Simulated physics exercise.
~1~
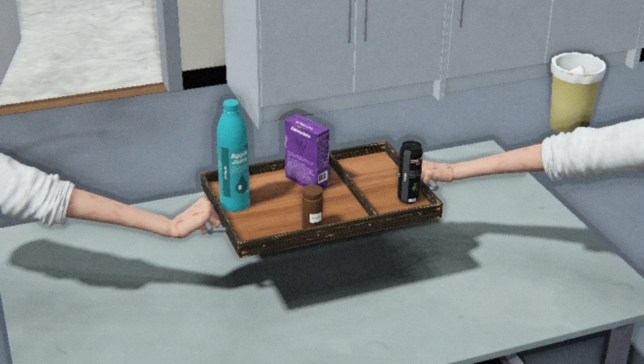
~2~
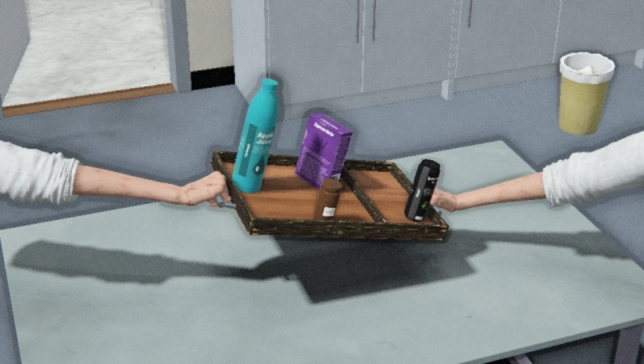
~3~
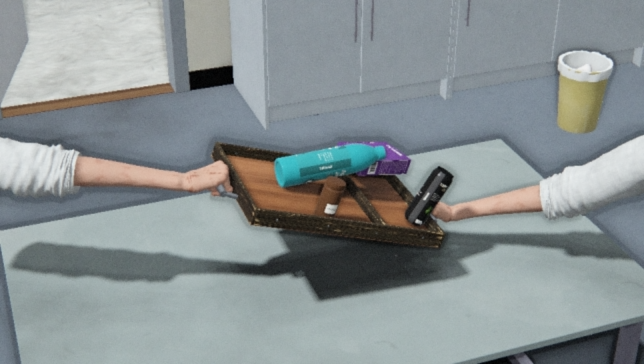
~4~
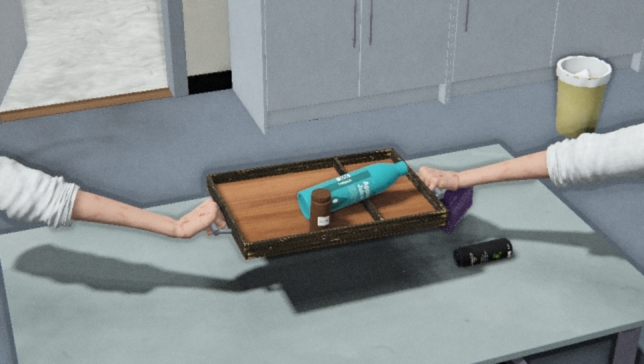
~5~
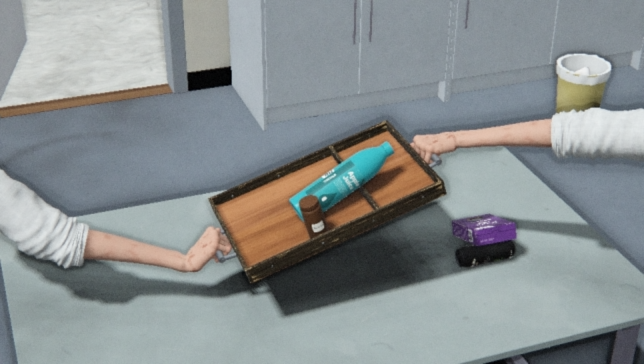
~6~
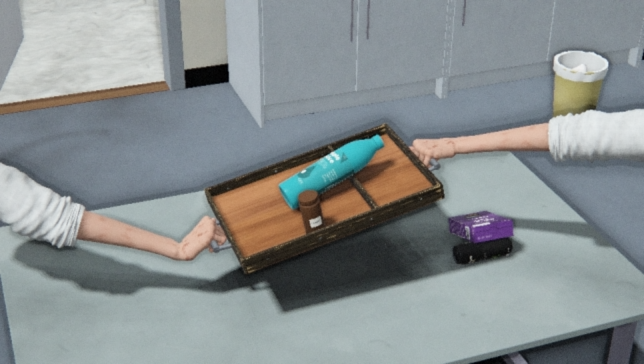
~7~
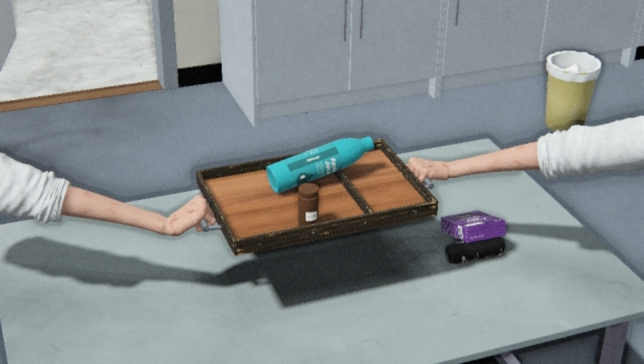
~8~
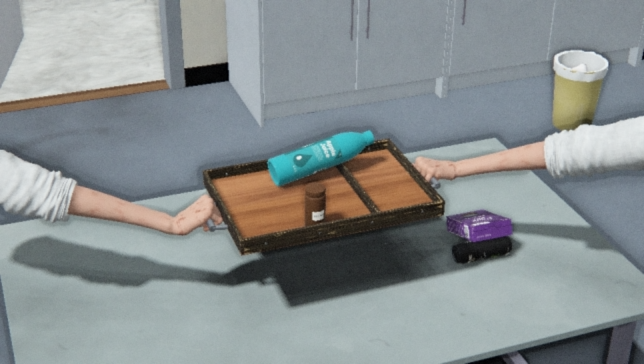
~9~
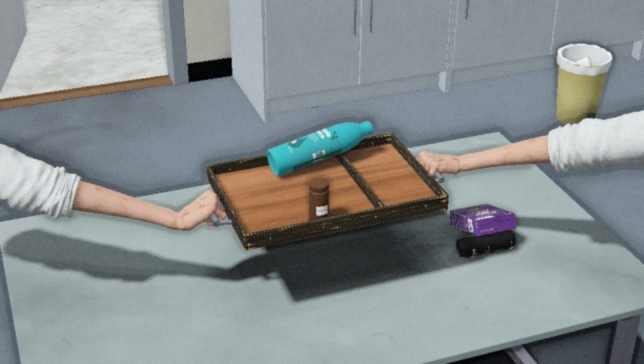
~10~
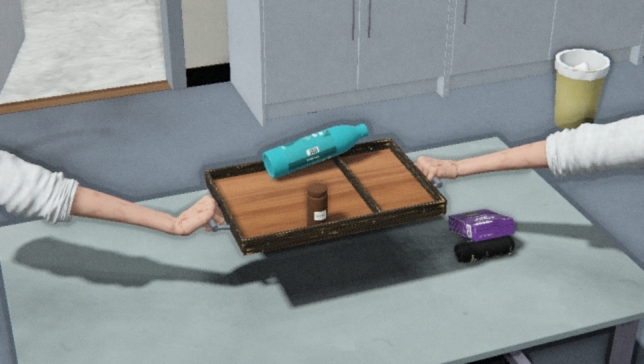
A wooden tray with a dark rim and a cross bar is held by two hands above a pale grey table, seen from slightly above in a room with grey cabinets and a yellow bin. It carries a turquoise bottle at left, a purple packet behind a small brown shaker, and a black can at right. The tray tips right side down, and the bottle and packet topple. The packet and can drop onto the table at right. The tray then tilts left and levels again, with the bottle lying down and the shaker upright.
